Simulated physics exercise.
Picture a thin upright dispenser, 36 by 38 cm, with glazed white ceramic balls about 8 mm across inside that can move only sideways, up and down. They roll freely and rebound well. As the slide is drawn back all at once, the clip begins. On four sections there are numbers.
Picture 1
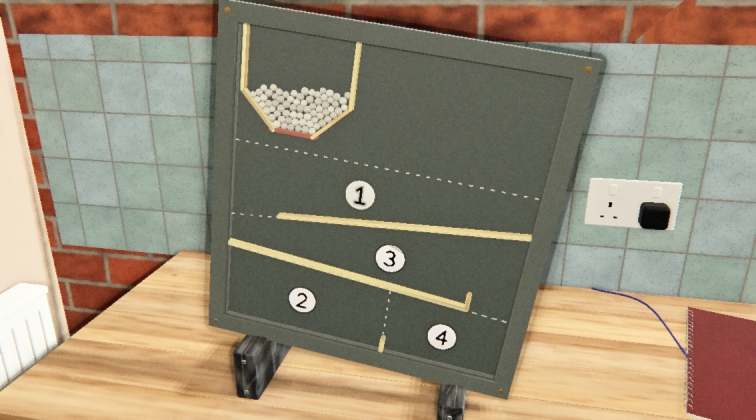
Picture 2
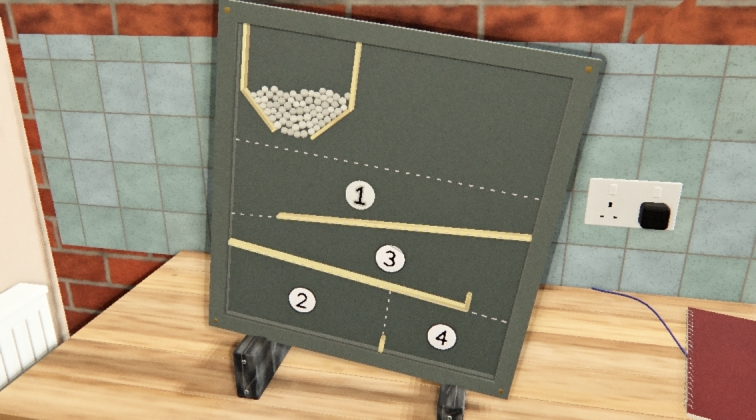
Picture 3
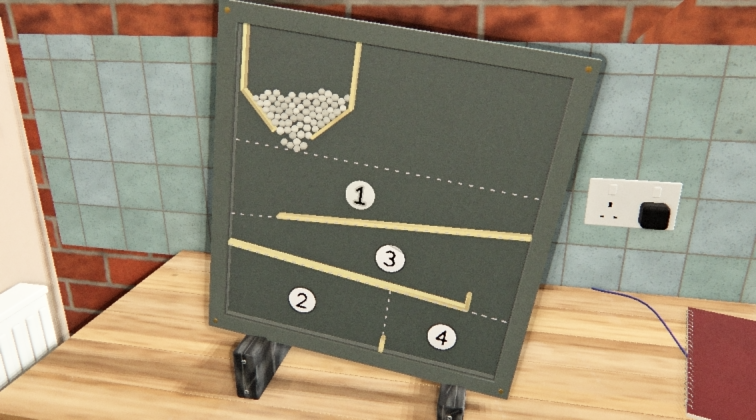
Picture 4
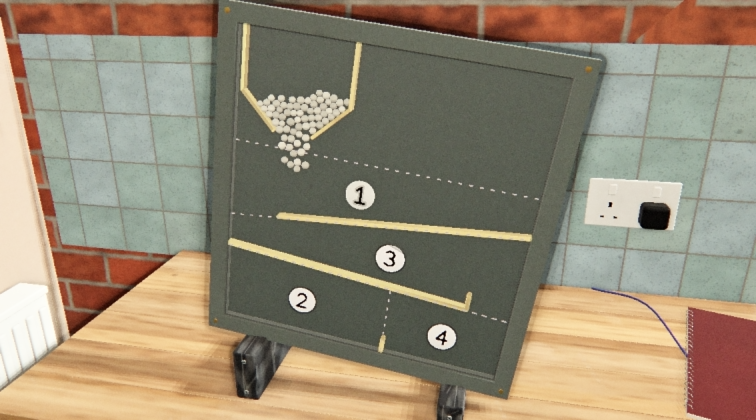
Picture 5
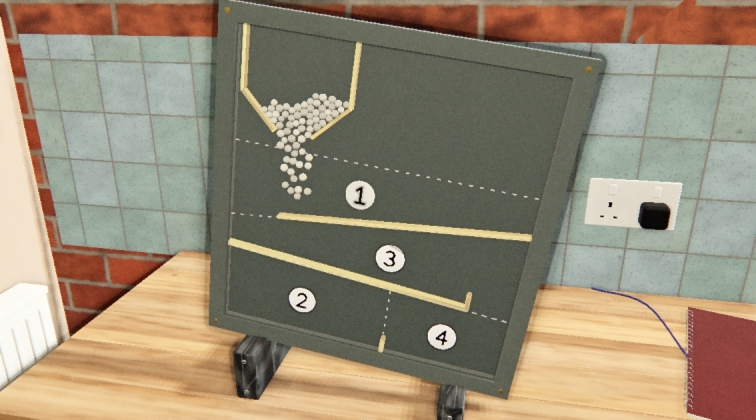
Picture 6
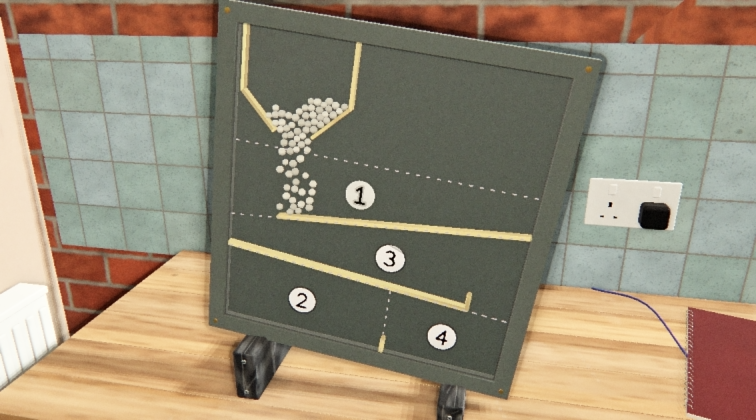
A dark grey upright panel, tilted slightly clockwise, stands on a wooden table before pale blue-green tiles and red brick, seen from the front by a still camera. White balls fill a cream-edged funnel at upper left, above sloping cream strips and four numbered discs, with a socket at right. The reddish slide at the funnel's mouth disappears, and balls pour down in a loosening stream onto the upper strip's left end.
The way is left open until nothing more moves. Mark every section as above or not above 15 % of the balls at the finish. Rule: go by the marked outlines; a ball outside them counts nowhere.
No. 1: Above; 2: Not above; 3: Above; 4: Not above.
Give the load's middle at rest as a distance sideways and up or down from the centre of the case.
Right: About 1 cm; below: About 5 cm.
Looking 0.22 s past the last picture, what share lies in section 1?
Share: About 70 percent.
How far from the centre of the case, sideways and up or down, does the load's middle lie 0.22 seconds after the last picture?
Offset approx. 9 cm left, 1 cm below.
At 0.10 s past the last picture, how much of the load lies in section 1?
Roughly 65 per cent of it.
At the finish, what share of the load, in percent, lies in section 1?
Some 50 percent.
Then, 0.10 s later than the last picture, the balls' middle is 9 cm left of and 3 cm above the centre; no. 1, 65 %, no. 3, 5 %.
Then, 0.22 s later than the last picture, the balls' middle is 9 cm left of and 1 cm below the centre; no. 1, 70 %, no. 3, 30 %.
Then, 0.45 s later than the last picture, the balls' middle is 6 cm left of and 3 cm below the centre; no. 1, 50 %, no. 3, 50 %.
At rest 1.7 s after the last picture, no. 1, 50 %, no. 2, 0 %, no. 3, 50 %, no. 4, 0 %.
